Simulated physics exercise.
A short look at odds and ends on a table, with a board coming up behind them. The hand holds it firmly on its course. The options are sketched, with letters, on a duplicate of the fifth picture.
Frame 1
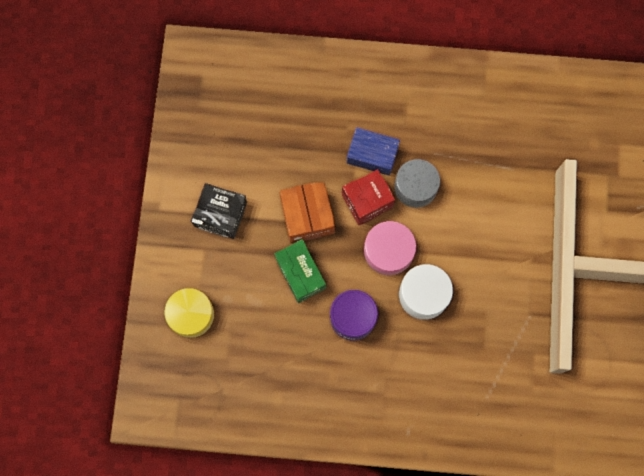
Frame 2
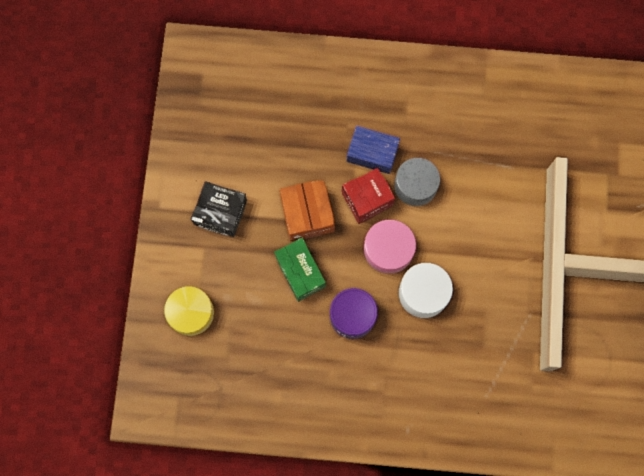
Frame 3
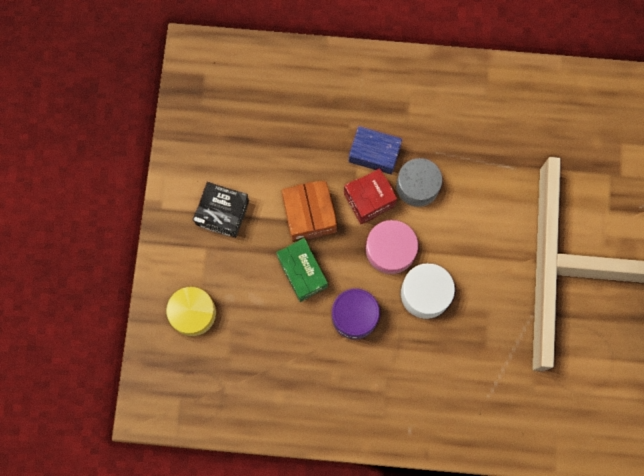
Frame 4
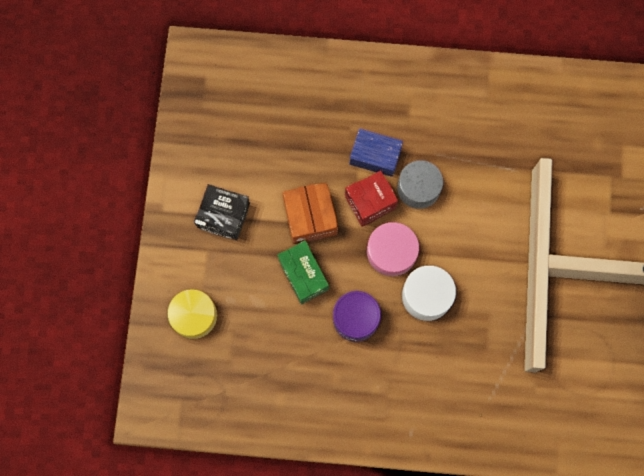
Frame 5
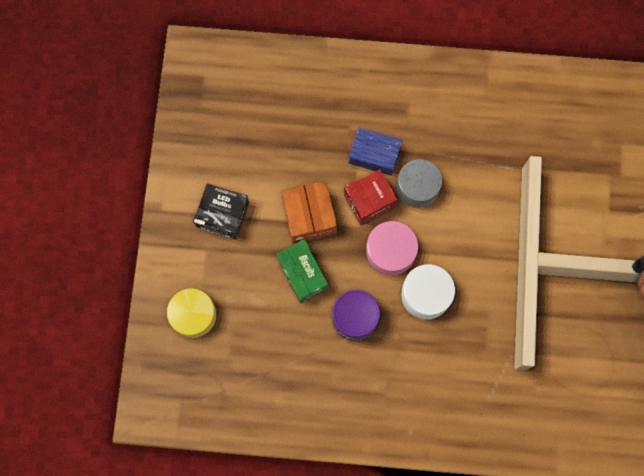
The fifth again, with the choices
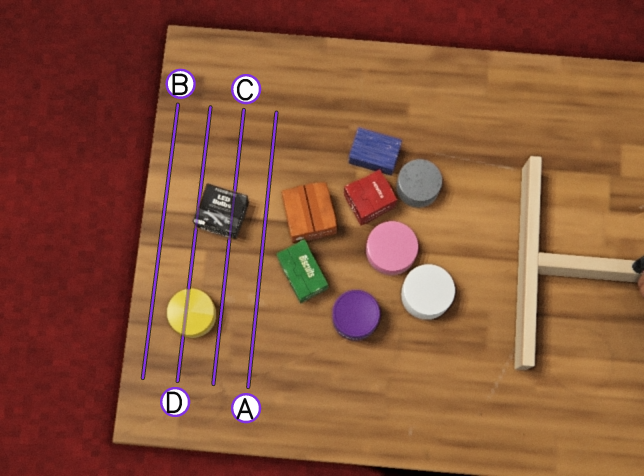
A wooden tabletop above a dark red carpet is seen from overhead. A black box and a yellow disc sit at the left, with an orange box and green packet beside them, a blue block, red box and grey disc above centre, and pink, white and purple discs below. From the right, a pale T-shaped wooden board slides slowly leftward a short way, its handle's end showing last at the right edge, while the objects stay put and the view jitters very slightly.
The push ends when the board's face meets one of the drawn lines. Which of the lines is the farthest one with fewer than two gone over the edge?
No farther than C.
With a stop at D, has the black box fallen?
Yes.
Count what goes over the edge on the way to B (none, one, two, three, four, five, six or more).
In all, six or more.
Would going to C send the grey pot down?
No.
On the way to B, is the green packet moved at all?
By then, yes.
On the copy, A at (263, 245); B at (161, 237); C at (229, 242); D at (195, 240).
On C. First, board (424, 249); blue block (369, 150); purple jar (349, 318).
Then, board (315, 240); black box (188, 195); orange box (227, 221).
Finally, board (231, 233); black box (149, 163); orange box (147, 212); none fallen.
By contrast, A is within the limit but short; B drops nine; D drops four.
